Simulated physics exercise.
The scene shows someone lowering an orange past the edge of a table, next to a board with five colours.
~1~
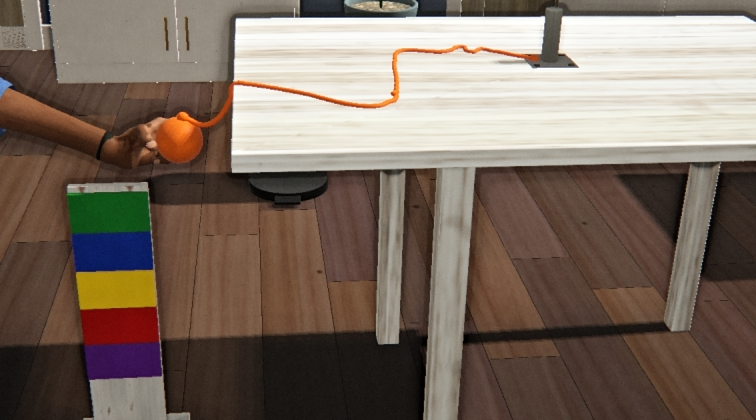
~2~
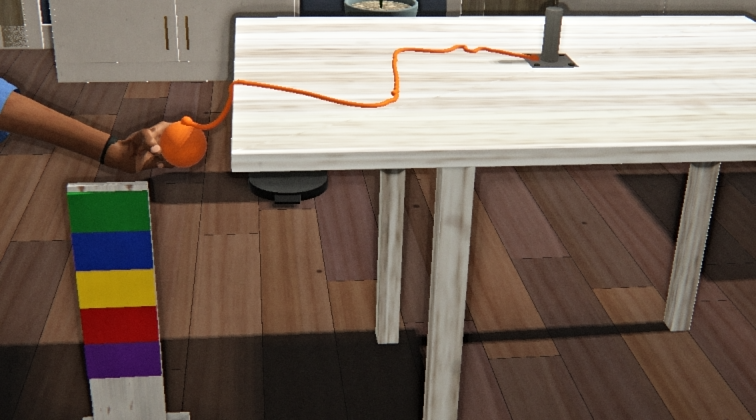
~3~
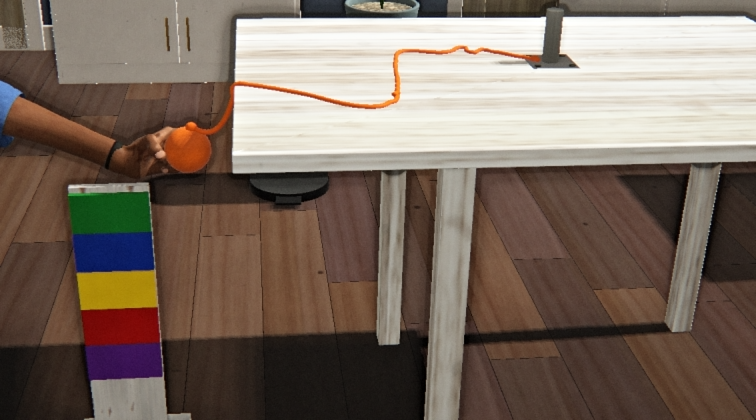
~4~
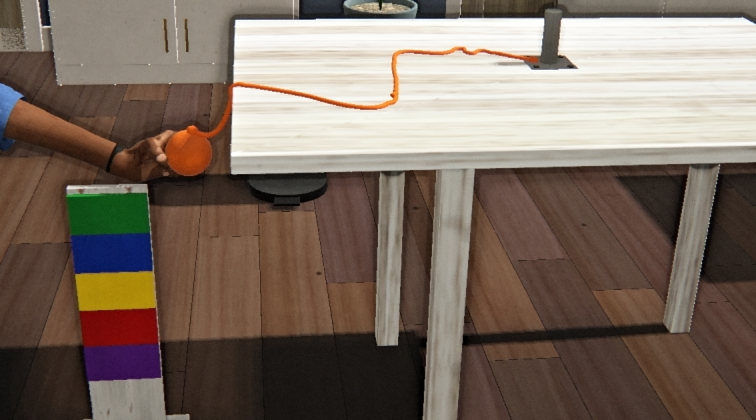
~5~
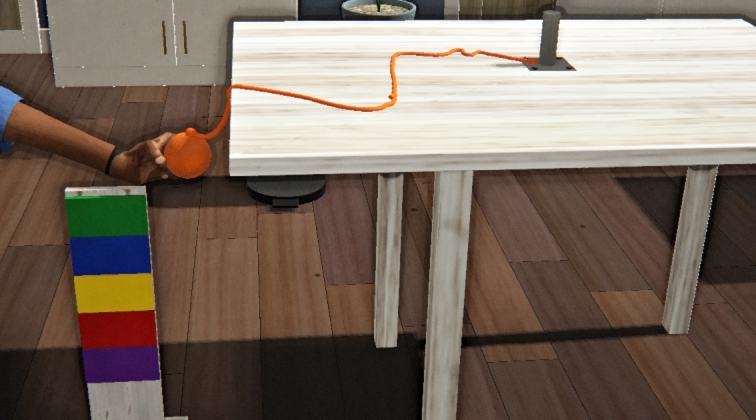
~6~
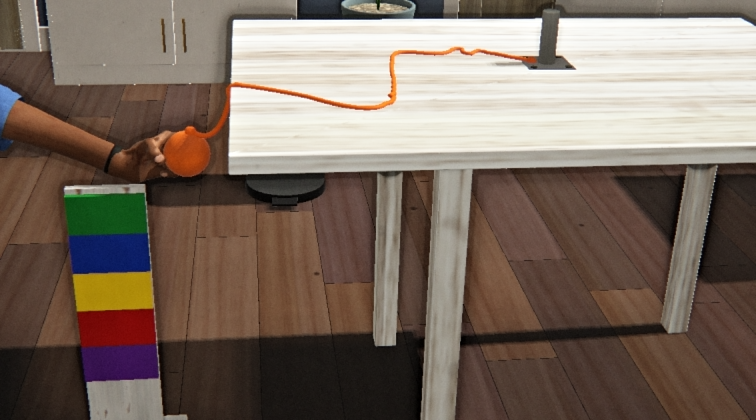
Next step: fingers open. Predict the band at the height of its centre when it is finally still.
The purple band, level with its centre.
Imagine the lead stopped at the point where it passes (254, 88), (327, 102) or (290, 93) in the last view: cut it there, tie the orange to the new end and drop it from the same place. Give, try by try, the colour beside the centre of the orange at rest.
In order of the tries: Yellow; then green; then blue.
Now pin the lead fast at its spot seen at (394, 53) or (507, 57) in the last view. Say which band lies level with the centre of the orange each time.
Try one: Red. Try two: Purple.
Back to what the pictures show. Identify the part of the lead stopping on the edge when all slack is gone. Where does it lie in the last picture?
That point sits at about (394, 89).
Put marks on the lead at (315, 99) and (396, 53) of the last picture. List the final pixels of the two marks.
In that view they reach (238, 188) and (358, 68).
A little later, orange near (266, 319); level with purple.
Next, orange near (227, 346); level with purple.
When it is over, orange near (246, 344); level with purple. Its middle rests at the purple band.
